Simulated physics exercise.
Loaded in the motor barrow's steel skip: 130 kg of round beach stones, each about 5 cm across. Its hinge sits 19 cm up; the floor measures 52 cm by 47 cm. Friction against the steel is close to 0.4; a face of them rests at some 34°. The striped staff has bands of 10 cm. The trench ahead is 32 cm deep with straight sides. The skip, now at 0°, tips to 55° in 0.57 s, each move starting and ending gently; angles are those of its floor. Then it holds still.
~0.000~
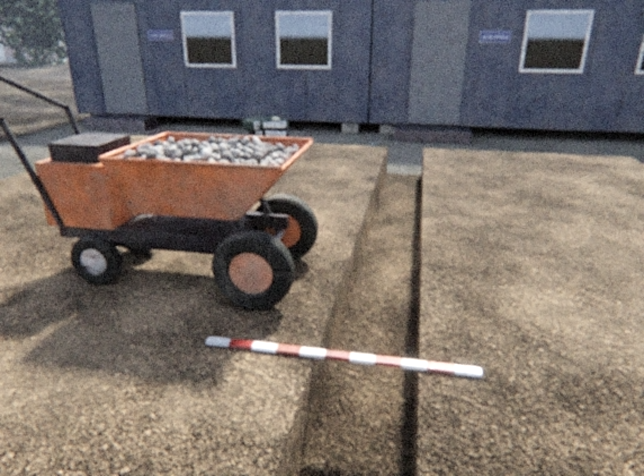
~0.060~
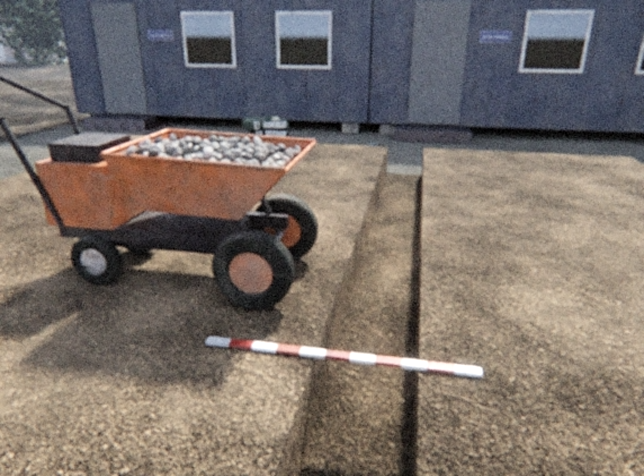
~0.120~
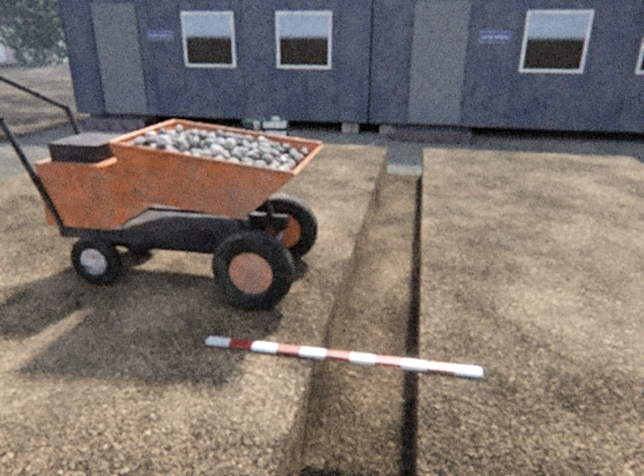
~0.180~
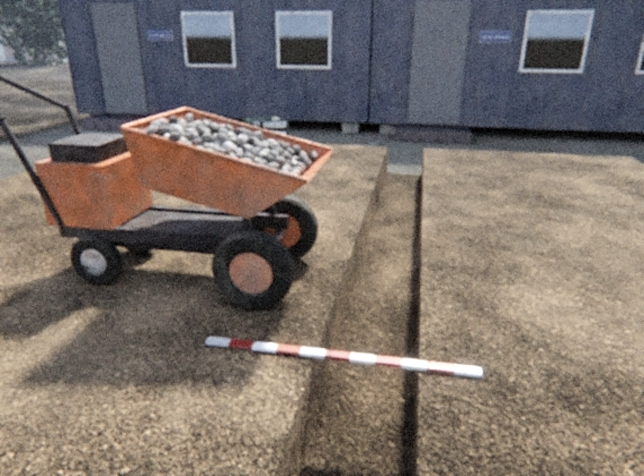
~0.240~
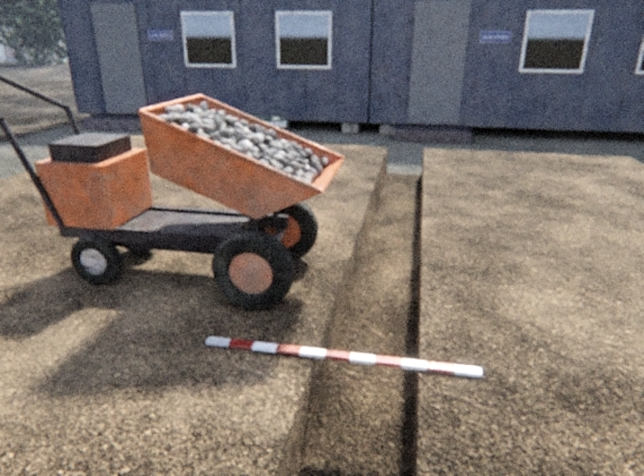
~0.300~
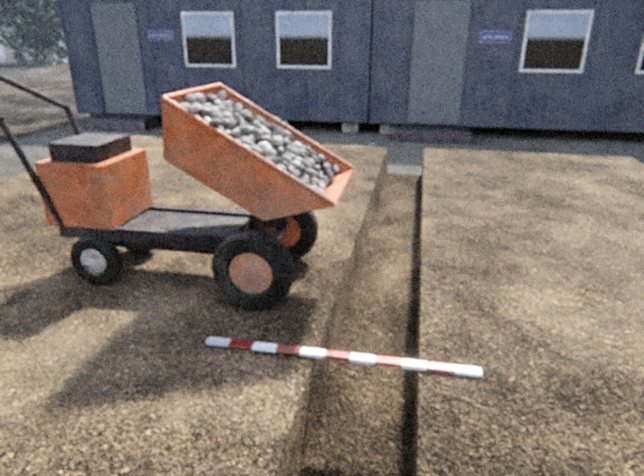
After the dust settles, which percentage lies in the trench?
Close to 46 in a hundred.
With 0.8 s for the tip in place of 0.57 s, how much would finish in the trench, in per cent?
In that case some 55 per cent.
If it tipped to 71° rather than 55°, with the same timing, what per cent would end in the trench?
Then about 40 per cent.
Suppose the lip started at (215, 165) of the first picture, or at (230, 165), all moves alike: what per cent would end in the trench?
About 75 and 75 per cent.
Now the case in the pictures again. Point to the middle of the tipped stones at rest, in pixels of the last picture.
Around (414, 322).
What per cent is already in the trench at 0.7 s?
Some 15 per cent.
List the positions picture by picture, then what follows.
In the first picture, the skip is at 0°, its lip at (282, 168); the top of the load is at (226, 143).
In the second picture, the skip is at 2°, its lip at (285, 170); the top of the load is at (221, 142); the stones move at 0.4 m/s on average.
In the third picture, the skip is at 6°, its lip at (294, 174); the top of the load is at (199, 136); the stones move at 0.8 m/s on average.
In the fourth picture, lip at (307, 181), floor tilted 13°, highest stones at (188, 125); the stones move at 1.1 m/s on average.
In the fifth picture, lip at (321, 192), floor tilted 21°, highest stones at (194, 114); the stones move at 1.3 m/s on average.
In the sixth picture, lip at (335, 205), floor tilted 30°, highest stones at (211, 103); the stones move at 1.3 m/s on average.
After 0.4 s the floor is at 47°; 100 % in the skip; the foremost stones are at (345, 206).
After 0.7 s the floor is at 55°; 87 % in the skip, 13 % in the trench; the foremost stones are at (424, 266).
After 1.0 s the floor is at 55°; 38 % in the skip, 22 % in the trench, 40 % past the trench; the foremost stones are at (561, 308).
After 3.0 s the floor is at 55°; 12 % in the skip, 46 % in the trench, 42 % past the trench; the foremost stones are past the picture's edge.
